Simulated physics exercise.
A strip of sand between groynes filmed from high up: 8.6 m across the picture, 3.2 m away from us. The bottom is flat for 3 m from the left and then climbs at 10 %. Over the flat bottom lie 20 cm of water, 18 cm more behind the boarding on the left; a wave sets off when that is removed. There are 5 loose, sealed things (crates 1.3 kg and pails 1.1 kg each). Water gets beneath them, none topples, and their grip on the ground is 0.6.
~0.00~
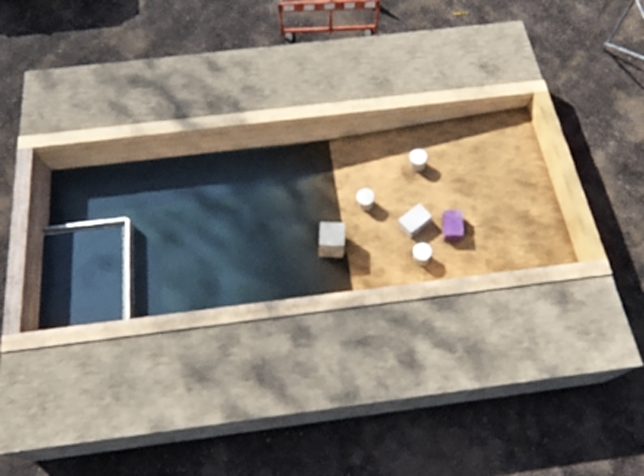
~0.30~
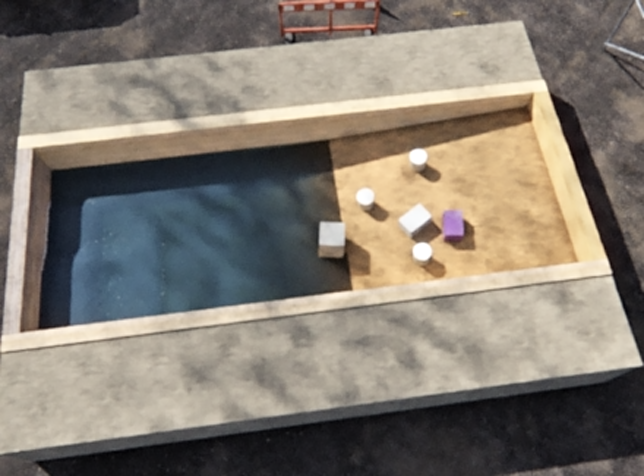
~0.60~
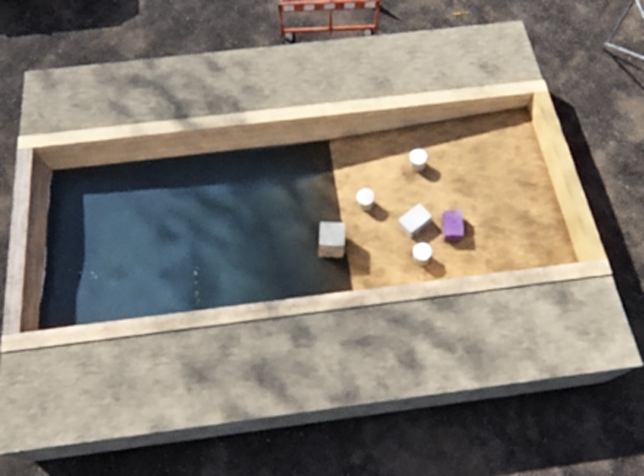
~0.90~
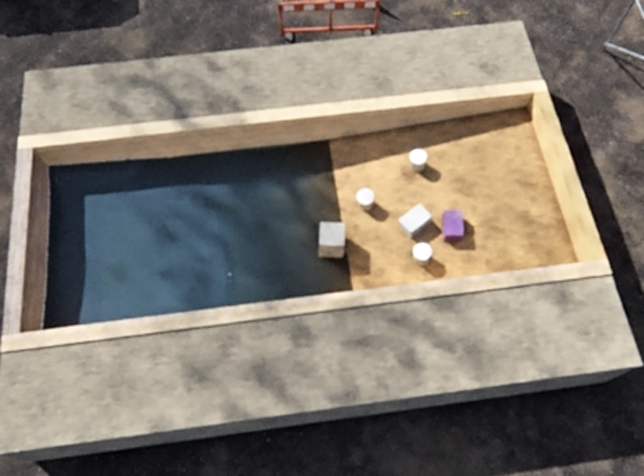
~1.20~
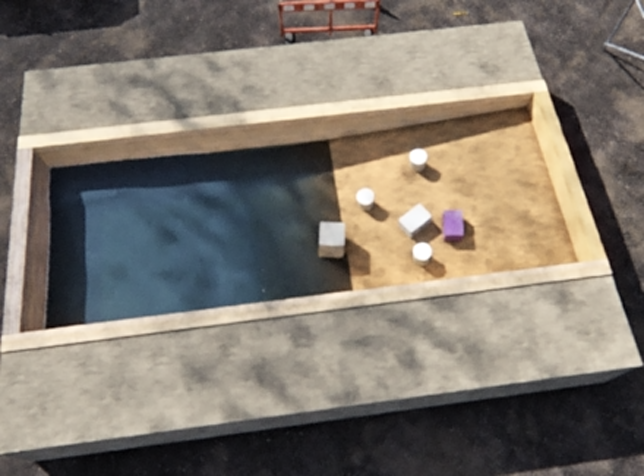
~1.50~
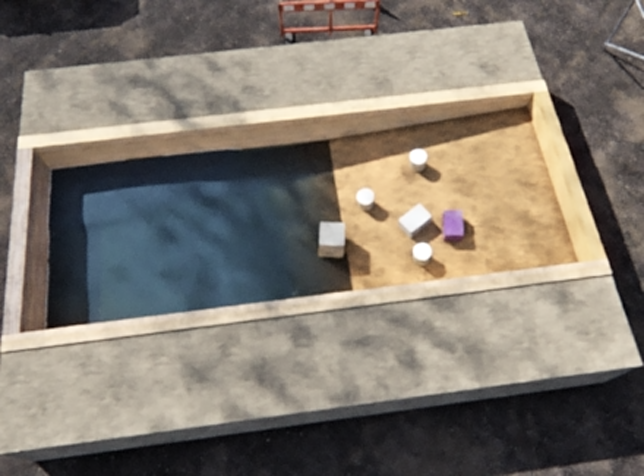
In a walled sand strip, a white frame disappears and the dark water ripples slightly.
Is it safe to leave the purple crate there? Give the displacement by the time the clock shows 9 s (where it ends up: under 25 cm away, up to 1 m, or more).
Purple crate holds its place.
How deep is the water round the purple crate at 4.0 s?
About 0 cm.
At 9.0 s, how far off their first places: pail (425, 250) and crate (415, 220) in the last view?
In that order: 0 cm, 0 cm.
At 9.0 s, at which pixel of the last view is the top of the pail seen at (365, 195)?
Around (262, 224).
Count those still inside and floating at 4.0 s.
I count 1.
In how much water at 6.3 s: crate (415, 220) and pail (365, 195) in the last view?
Roughly 0 and 4 cm.
After 2.1 s the purple crate is near (455, 222), 0.0 m from its start, aground; 0 afloat.
After 4.0 s the purple crate is near (455, 222), 0.0 m from its start, aground; 1 afloat.
After 6.3 s the purple crate is near (455, 222), 0.0 m from its start, aground; 1 afloat.
After 9.0 s the purple crate is near (455, 222), 0.0 m from its start, aground; 1 afloat.
